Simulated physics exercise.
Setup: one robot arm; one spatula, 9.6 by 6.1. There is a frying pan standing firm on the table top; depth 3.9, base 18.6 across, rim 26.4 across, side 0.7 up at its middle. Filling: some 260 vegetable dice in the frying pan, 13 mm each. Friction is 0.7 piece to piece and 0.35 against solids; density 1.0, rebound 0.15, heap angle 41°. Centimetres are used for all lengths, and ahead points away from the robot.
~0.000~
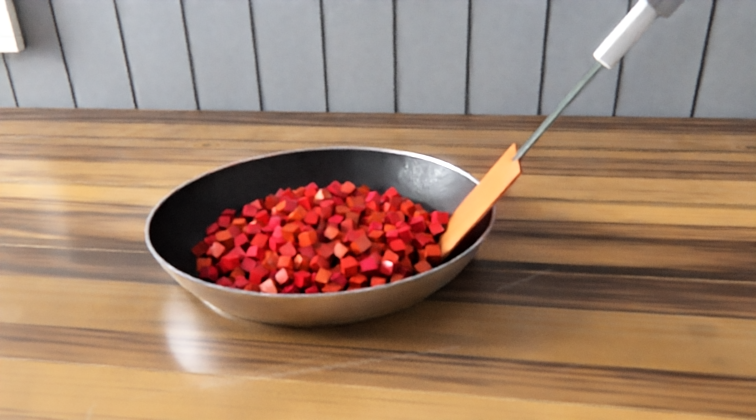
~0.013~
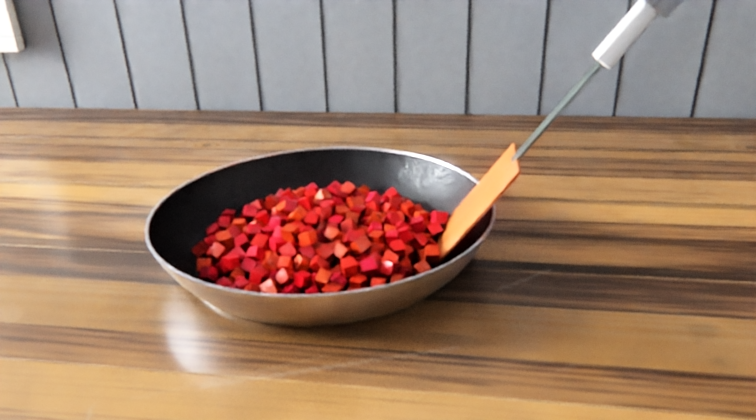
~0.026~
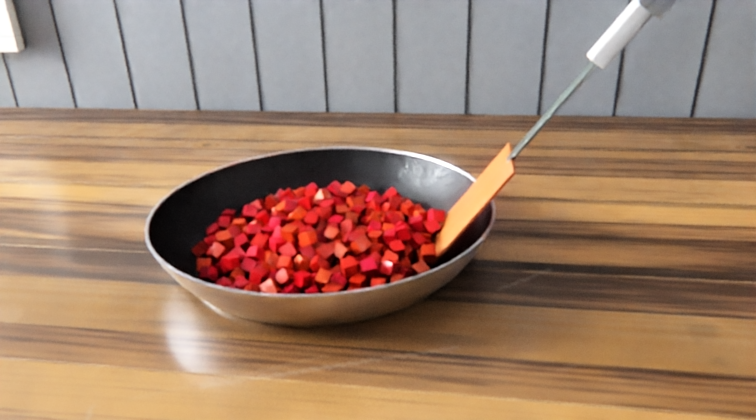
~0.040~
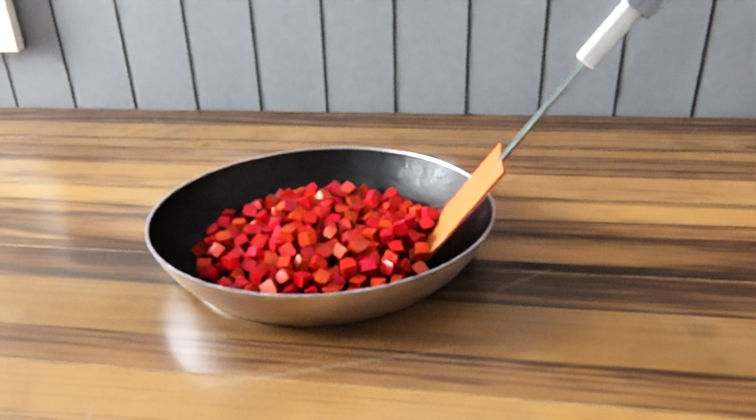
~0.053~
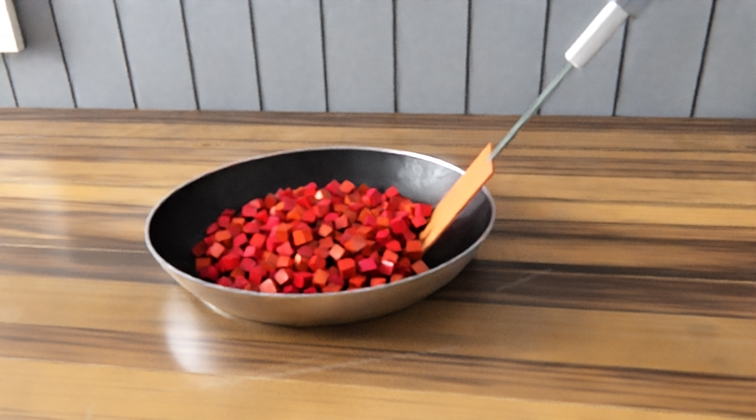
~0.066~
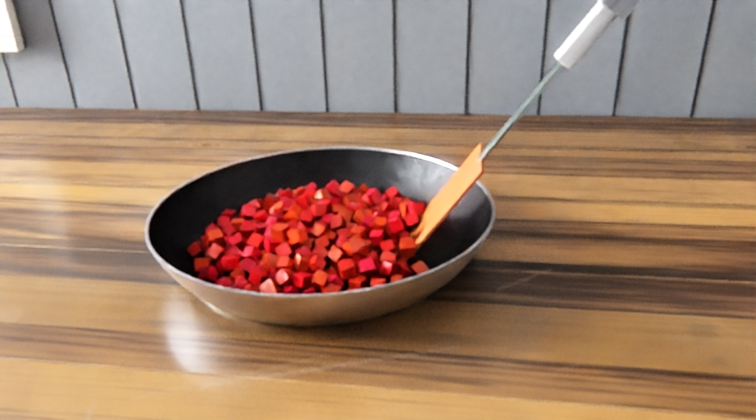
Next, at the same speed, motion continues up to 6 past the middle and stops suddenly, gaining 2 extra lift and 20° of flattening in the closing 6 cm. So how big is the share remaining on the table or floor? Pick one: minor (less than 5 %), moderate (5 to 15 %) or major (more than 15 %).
Minor.
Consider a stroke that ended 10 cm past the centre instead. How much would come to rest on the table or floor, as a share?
Estimate: Approx. 10 %.
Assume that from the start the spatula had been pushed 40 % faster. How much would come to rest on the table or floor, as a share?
I'd say close to 0 per cent.
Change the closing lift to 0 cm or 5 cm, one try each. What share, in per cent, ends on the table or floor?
Roughly 0 % and then 0 %.
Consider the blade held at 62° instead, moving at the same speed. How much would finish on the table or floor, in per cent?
That would leave close to 0 per cent on the table or floor.
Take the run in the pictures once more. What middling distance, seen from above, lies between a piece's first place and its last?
Distance: Around 3 cm.
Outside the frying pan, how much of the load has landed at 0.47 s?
Fraction noted: Close to 0 per cent.
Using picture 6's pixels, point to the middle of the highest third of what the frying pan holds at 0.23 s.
The middle lies somewhere about (249, 222).
After 0.15 s, sloping 54°, highest piece 4 above the table; 265 in the frying pan.
After 0.23 s, sloping 45°, highest piece 5 above the table; 265 in the frying pan.
After 0.47 s, sloping 34°, highest piece 5 above the table; 264 in the frying pan, 1 on the table or floor.
After 1.52 s, sloping 34°, highest piece 5 above the table; 264 in the frying pan, 1 on the table or floor.
At rest, 264 in the frying pan, 1 on the table or floor. That is 0 % on the table or floor.
